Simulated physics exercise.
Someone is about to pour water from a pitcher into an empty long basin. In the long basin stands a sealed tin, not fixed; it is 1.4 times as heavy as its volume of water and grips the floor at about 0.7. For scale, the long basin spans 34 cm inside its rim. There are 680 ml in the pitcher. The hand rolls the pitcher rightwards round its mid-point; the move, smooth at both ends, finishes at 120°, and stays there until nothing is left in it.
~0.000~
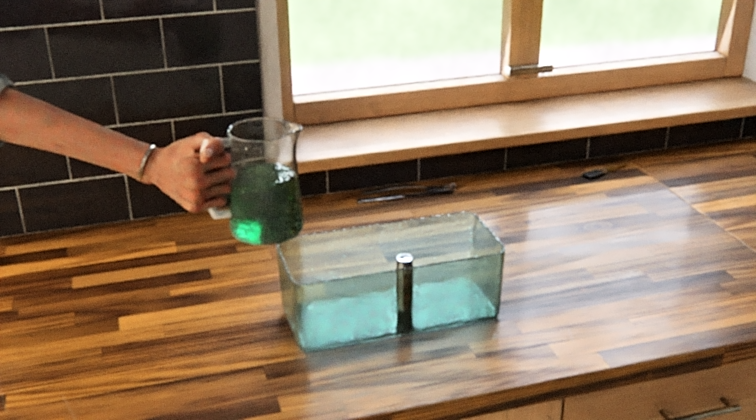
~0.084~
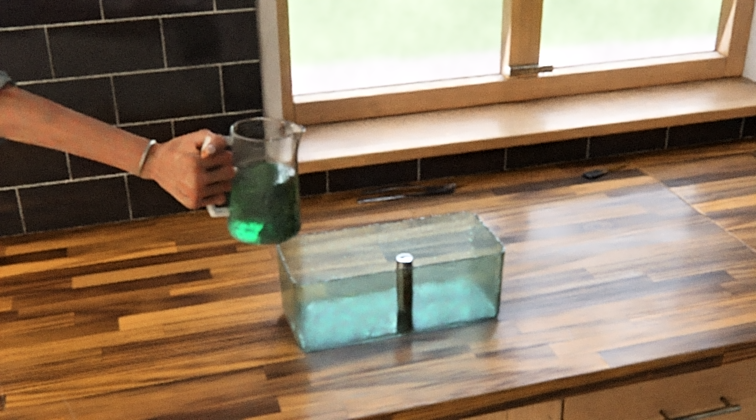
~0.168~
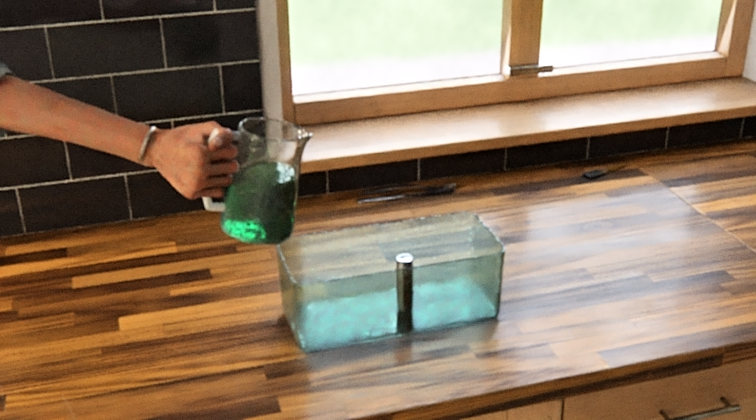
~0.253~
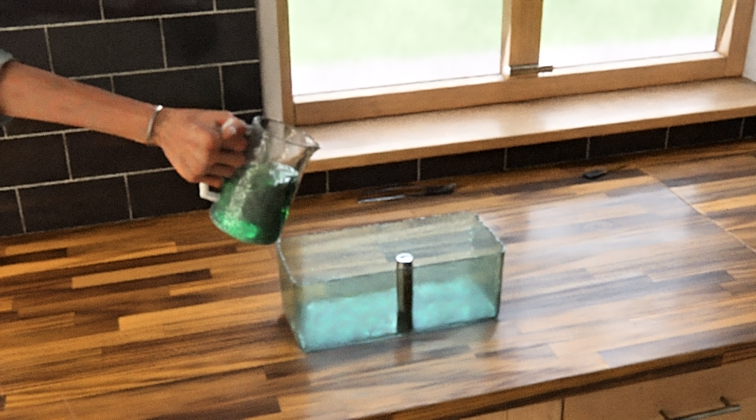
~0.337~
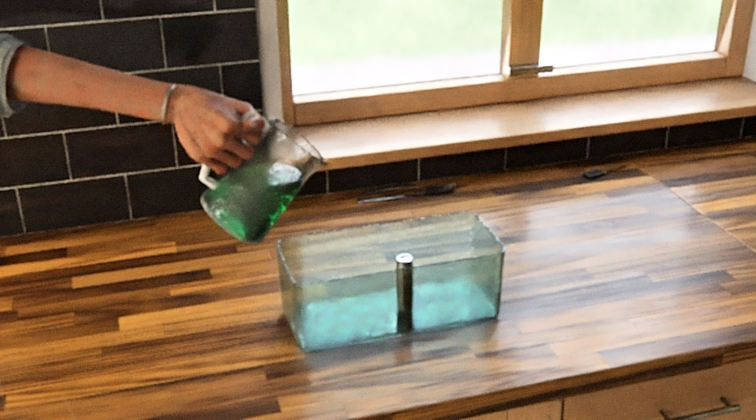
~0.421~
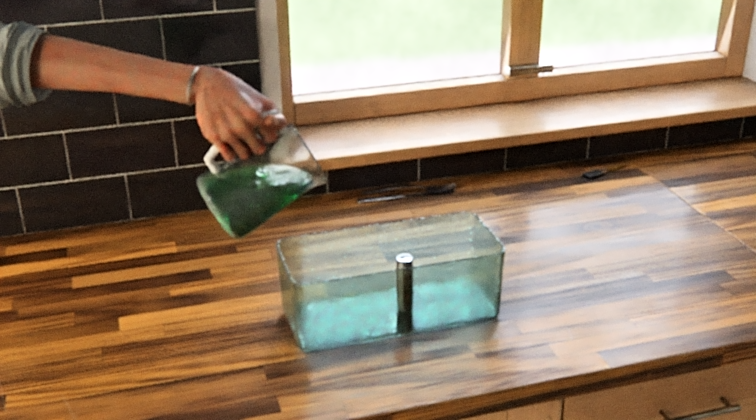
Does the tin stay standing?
It stays up.
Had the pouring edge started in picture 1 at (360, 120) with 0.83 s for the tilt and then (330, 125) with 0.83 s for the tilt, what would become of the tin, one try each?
First it falls; then it goes over.
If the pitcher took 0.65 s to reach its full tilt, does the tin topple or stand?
The tin stays up.
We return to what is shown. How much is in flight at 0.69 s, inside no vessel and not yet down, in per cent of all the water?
About 24 per cent.
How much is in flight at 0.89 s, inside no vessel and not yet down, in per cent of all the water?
About 12 per cent.
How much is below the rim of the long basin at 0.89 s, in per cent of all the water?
Some 76 per cent.
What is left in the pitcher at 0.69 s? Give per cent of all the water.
Some 62 per cent.
After 0.69 s the tilt is 112° and 62 per cent is still to pour; the tin stands where it began.
After 0.89 s the tilt is 120° and 13 per cent is still to pour; the tin stands where it began.
After 1.10 s the tilt is 120° and 0 per cent is still to pour; the tin stands where it began.
After 1.33 s the tilt is 120° and 0 per cent is still to pour; the tin stands where it began.
In the end the tin stands where it began.
